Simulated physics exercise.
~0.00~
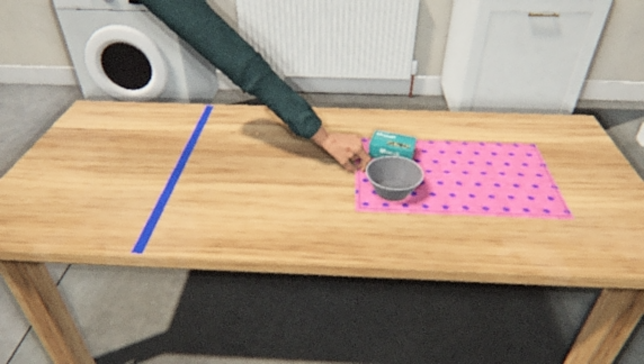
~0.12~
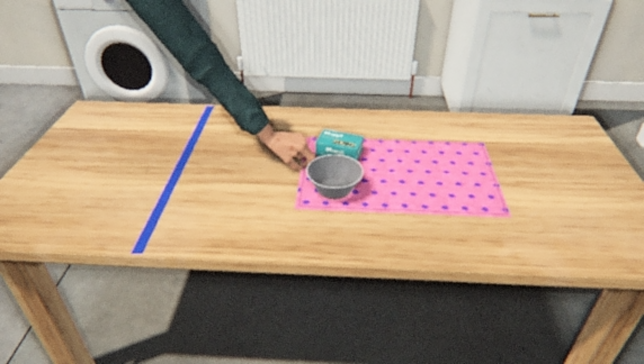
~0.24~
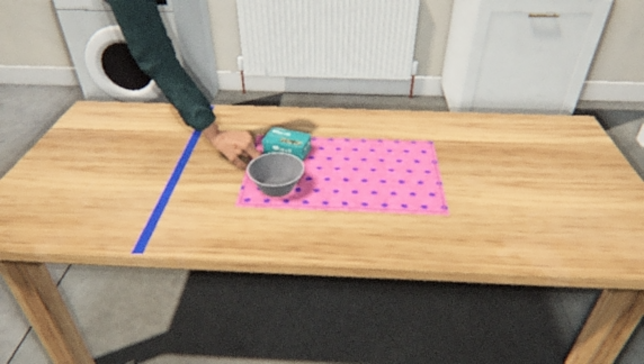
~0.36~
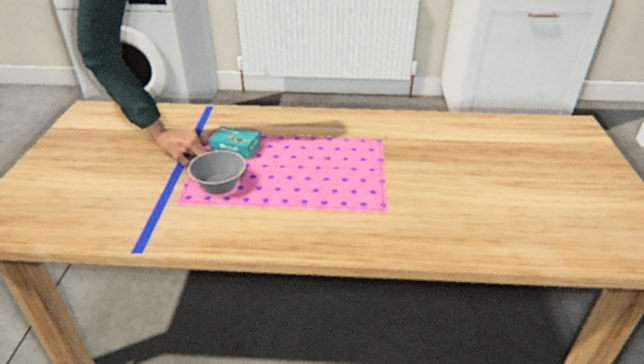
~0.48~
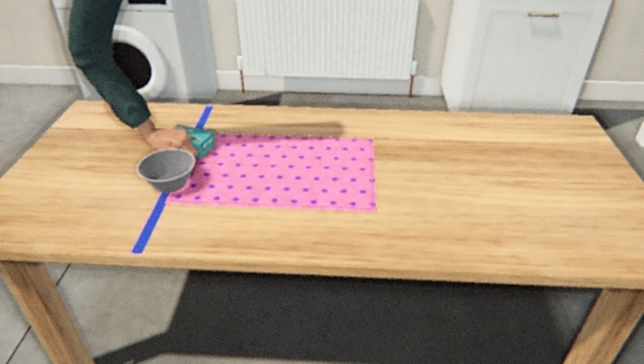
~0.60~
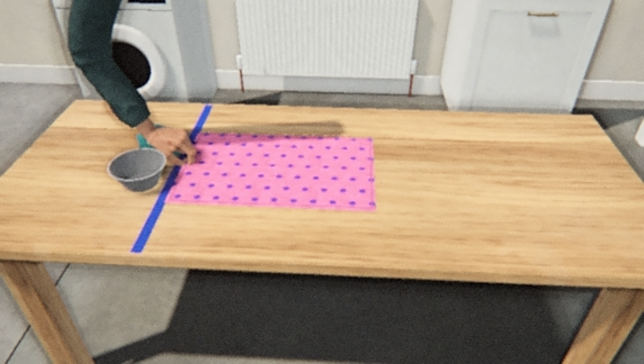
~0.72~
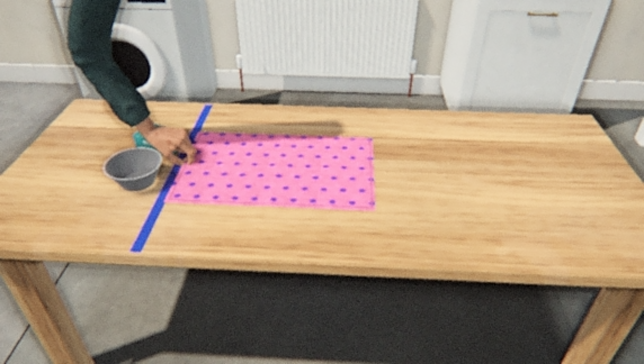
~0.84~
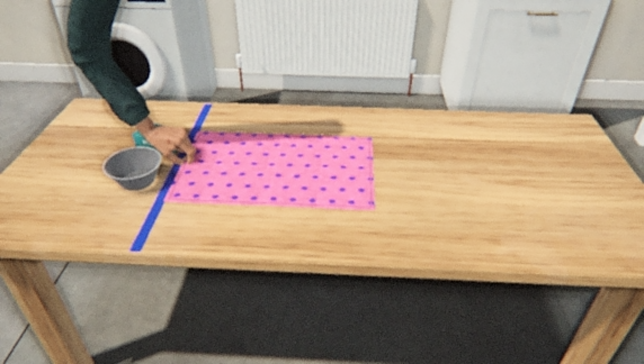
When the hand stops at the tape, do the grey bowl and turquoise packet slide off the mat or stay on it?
Both slide off the front of the mat, and the grey bowl and turquoise packet come to rest on the table beyond its left edge.
